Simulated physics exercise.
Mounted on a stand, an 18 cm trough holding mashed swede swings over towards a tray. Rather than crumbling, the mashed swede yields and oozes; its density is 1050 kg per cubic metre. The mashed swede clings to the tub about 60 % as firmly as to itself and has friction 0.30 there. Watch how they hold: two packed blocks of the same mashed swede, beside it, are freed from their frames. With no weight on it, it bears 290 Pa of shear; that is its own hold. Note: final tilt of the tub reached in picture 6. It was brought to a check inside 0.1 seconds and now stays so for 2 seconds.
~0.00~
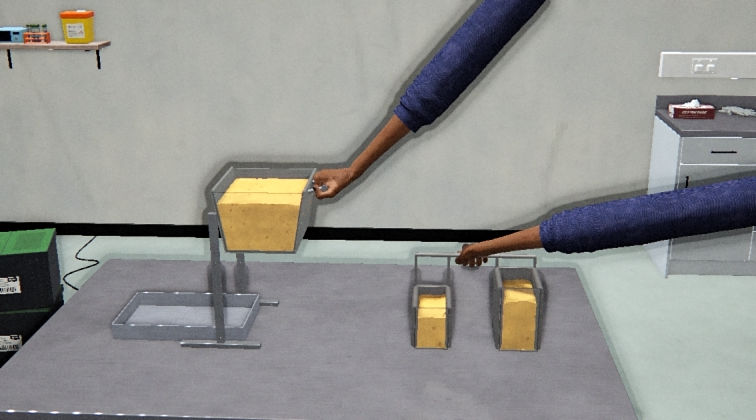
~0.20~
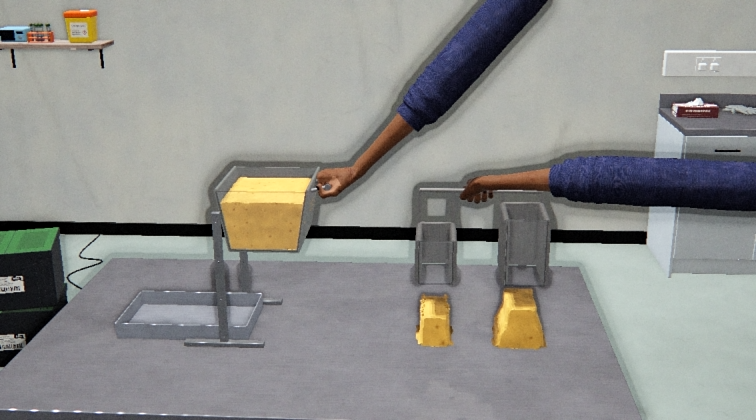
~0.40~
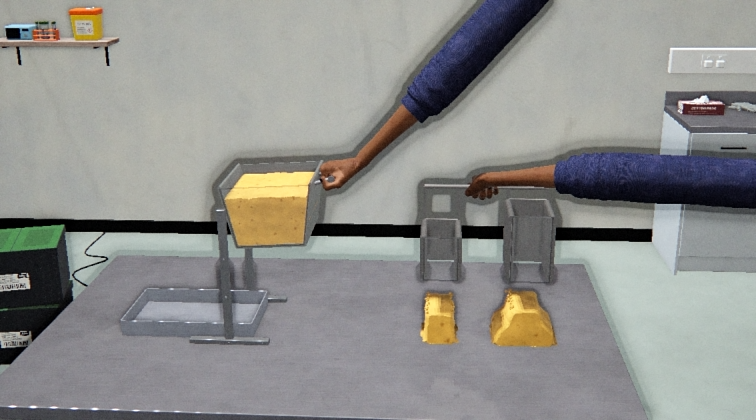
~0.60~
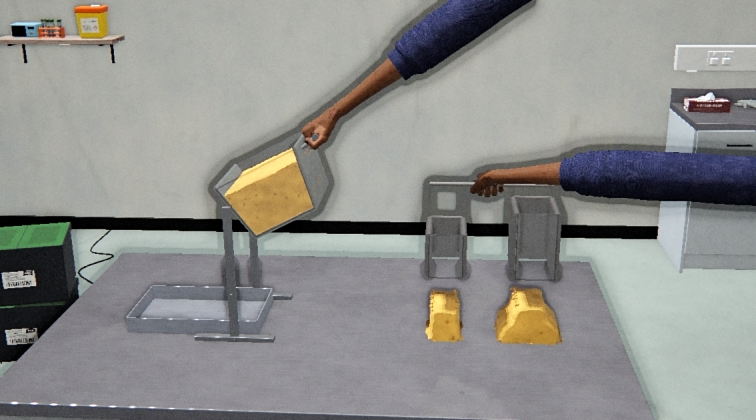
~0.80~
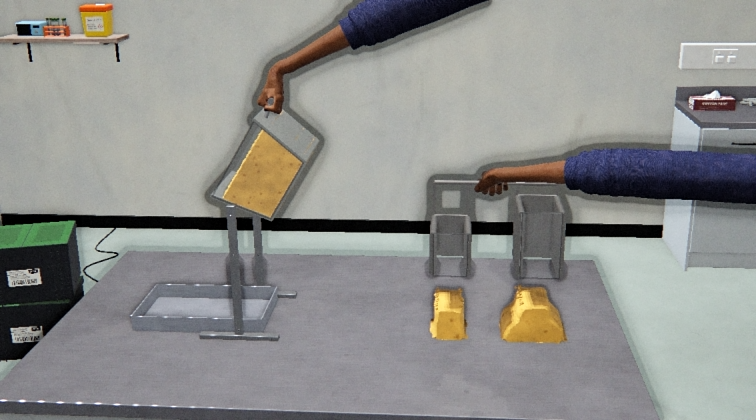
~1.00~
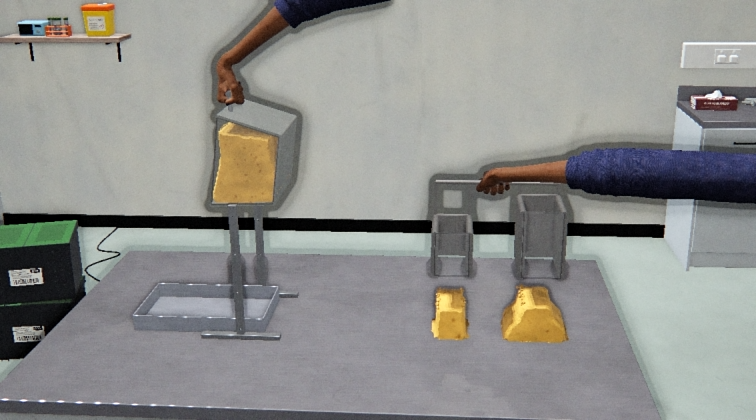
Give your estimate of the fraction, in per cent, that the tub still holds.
The tub still holds about 40 per cent.
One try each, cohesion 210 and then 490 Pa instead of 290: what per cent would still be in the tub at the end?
Try one gives 35 per cent, try two gives 55 per cent.
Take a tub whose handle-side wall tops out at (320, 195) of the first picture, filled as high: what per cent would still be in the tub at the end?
30 %.
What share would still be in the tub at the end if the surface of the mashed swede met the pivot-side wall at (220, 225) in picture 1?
Then about 95 %.
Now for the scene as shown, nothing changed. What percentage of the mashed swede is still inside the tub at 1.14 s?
Near 75 %.
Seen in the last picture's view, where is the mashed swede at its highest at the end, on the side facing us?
Somewhere near (253, 177) in the last view.
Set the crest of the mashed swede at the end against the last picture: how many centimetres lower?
Roughly 13 cm.
After 1.14 s, the tub is at 82 degrees and holds 77 %.
After 1.31 s, the tub is at 82 degrees and holds 50 %.
After 1.48 s, the tub is at 82 degrees and holds 40 %.
After 1.65 s, the tub is at 82 degrees and holds 40 %.
After 3.00 s, the tub is at 82 degrees and holds 40 %.
